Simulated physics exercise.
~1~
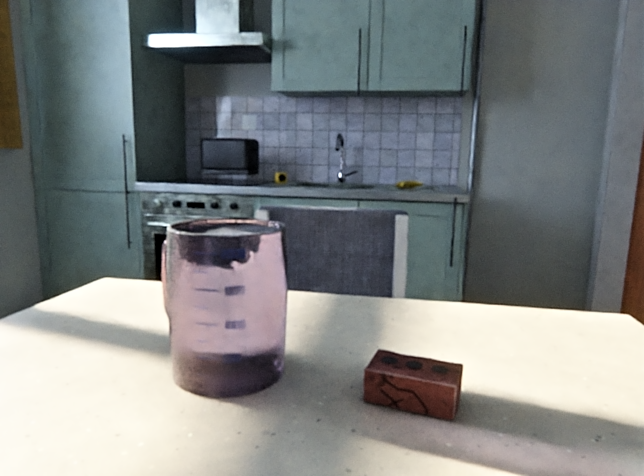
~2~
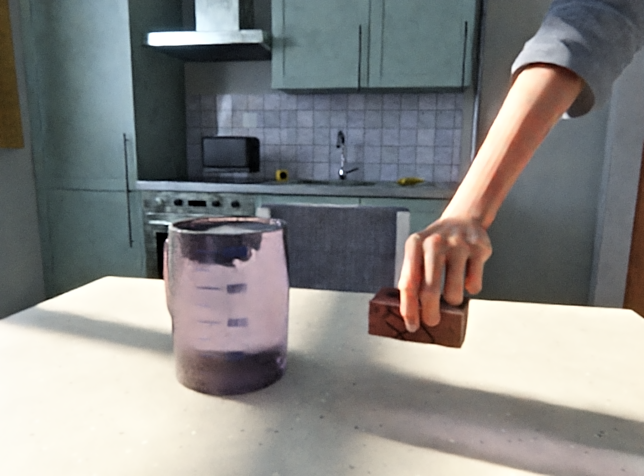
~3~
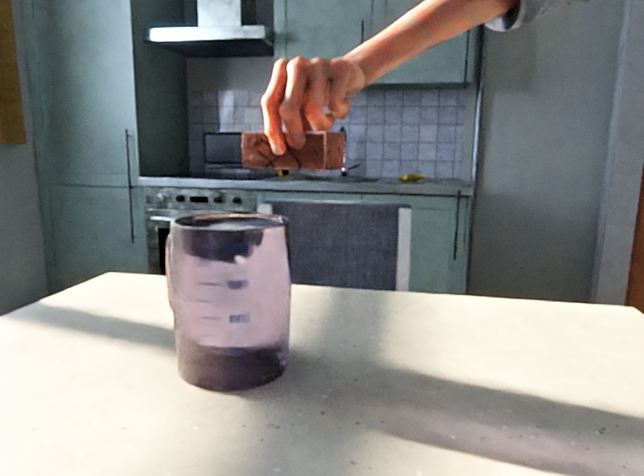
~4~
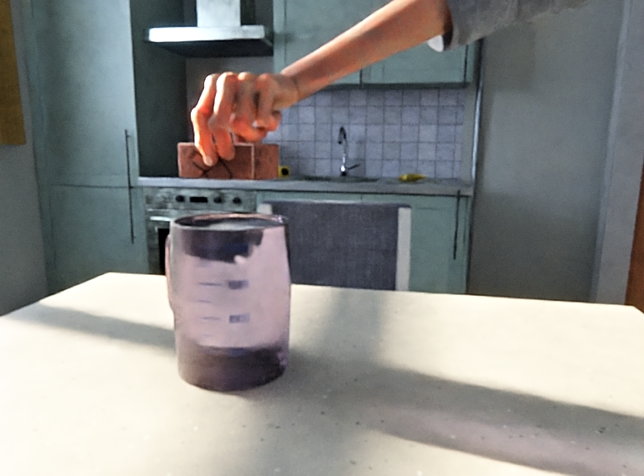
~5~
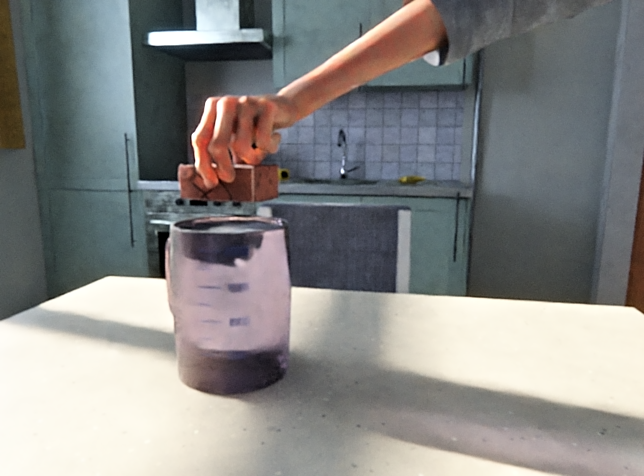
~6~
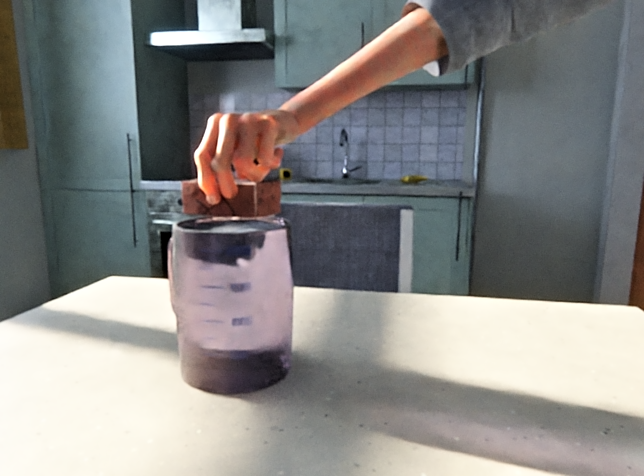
A hand lifts a reddish brick piece, carries it left and lowers it over a jug.
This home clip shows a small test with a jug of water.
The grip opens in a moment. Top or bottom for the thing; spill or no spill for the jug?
The thing drops down, and the jug spills over.
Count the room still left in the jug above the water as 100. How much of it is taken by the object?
Some 480 per cent, by my count.
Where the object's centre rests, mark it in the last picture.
You'll find it at roughly (237, 347) in the last picture.
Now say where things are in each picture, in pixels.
In the first picture, the piece of brick lies on the top at (414, 382); jug (229, 297) full to the brim.
The second picture shows a hand picks up the piece of brick at (420, 315); jug full to the brim, surface at (229, 227).
In the third picture, the piece of brick is carried over at (294, 150); jug (233, 291) full to the brim.
In the fourth picture, the piece of brick is above the jug at (230, 161); jug full to the brim, surface at (231, 224).
The fifth picture shows the piece of brick comes down at (230, 182); jug (233, 295) full to the brim.
In the sixth picture, the piece of brick is just over the surface at (232, 197); jug full to the brim, surface at (233, 227).
A moment on, the piece of brick enters the water; the jug is full to the brim; a puddle lies round it.
Further on, the piece of brick goes on down; the jug is full to the brim; a puddle lies round it.
When it is over, the piece of brick rests at the bottom; the jug is full to the brim; a puddle lies round it.
